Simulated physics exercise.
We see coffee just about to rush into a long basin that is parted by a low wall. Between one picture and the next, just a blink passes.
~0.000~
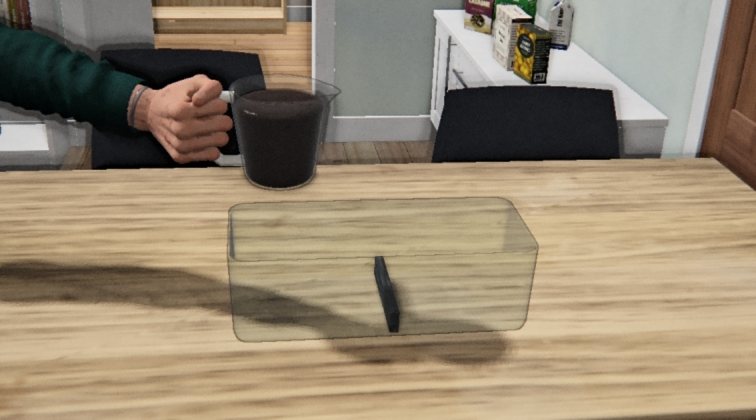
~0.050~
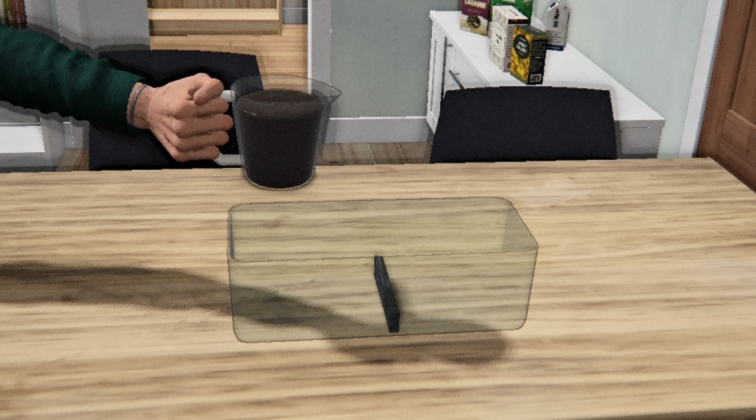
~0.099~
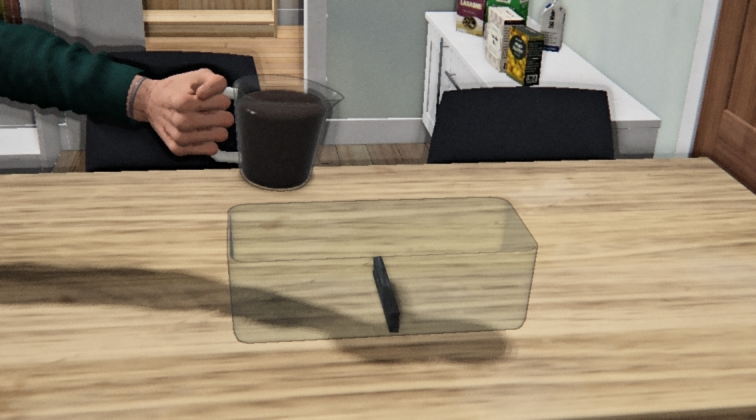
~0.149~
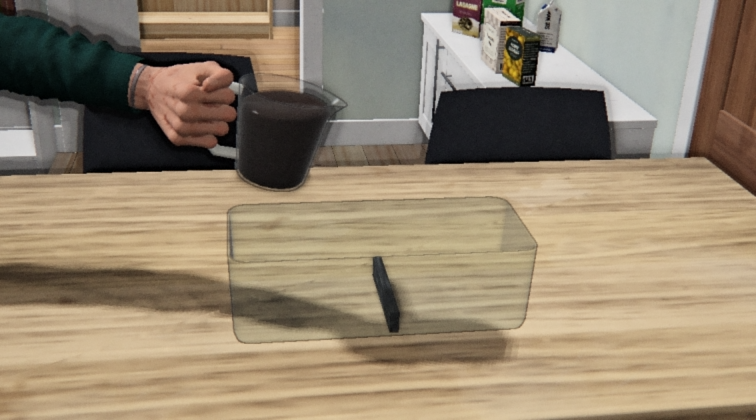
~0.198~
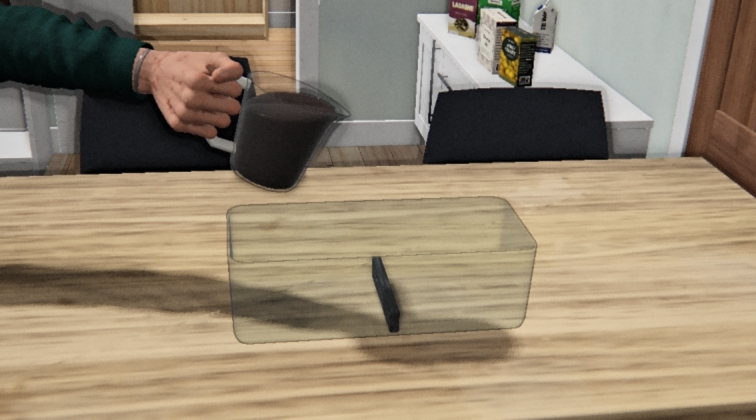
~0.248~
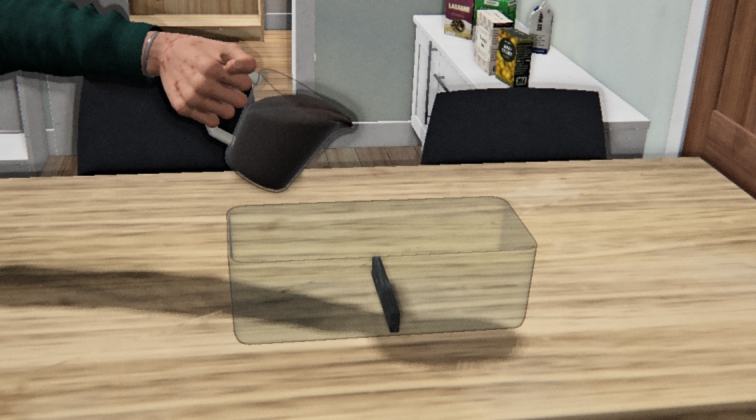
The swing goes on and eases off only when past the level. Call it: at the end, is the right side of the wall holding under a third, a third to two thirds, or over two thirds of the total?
The right side holds a third to two thirds of the total.
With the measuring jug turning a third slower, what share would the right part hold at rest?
It comes to near 55 per cent.
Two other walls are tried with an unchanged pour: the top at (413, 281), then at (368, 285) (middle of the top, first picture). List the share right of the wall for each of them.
Note - case one near 10 %, case two near 80 %.
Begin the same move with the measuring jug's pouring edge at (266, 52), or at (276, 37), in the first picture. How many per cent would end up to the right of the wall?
First try: Near 15 percent; second try: Near 15 percent.
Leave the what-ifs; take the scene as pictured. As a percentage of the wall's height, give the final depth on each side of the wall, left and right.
On the left it is 40 per cent, on the right 40.
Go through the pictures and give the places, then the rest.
The first picture shows tilt 0°; pouring edge (341, 90); surface from (234, 102) to (324, 100); the long basin's rim runs from (229, 233) to (523, 224); the wall's top is at (387, 284).
The second picture shows tilt 1°; pouring edge (342, 91); surface from (235, 101) to (325, 101).
The third picture shows tilt 5°; pouring edge (344, 96); surface from (237, 101) to (326, 104).
The fourth picture shows tilt 12°; pouring edge (348, 103); surface from (241, 101) to (331, 105).
The fifth picture shows tilt 21°; pouring edge (351, 113); surface from (244, 106) to (338, 109).
The sixth picture shows tilt 31°; pouring edge (353, 126); surface from (242, 116) to (344, 114); 1 per cent is over the edge.
A moment on, the measuring jug is tipped on its side and 52 per cent is still to pour, 6 is left of the wall and 17 right of it.
Next, the measuring jug is tipped right over and 12 per cent is still to pour, 40 is left of the wall and 37 right of it.
Then the measuring jug is tipped right over and 1 per cent is still to pour, 54 is left of the wall and 42 right of it.
Later the measuring jug is tipped right over and 0 per cent is still to pour, 56 is left of the wall and 42 right of it.
At rest 56 per cent lies left of the wall, 43 right of it and 1 outside.
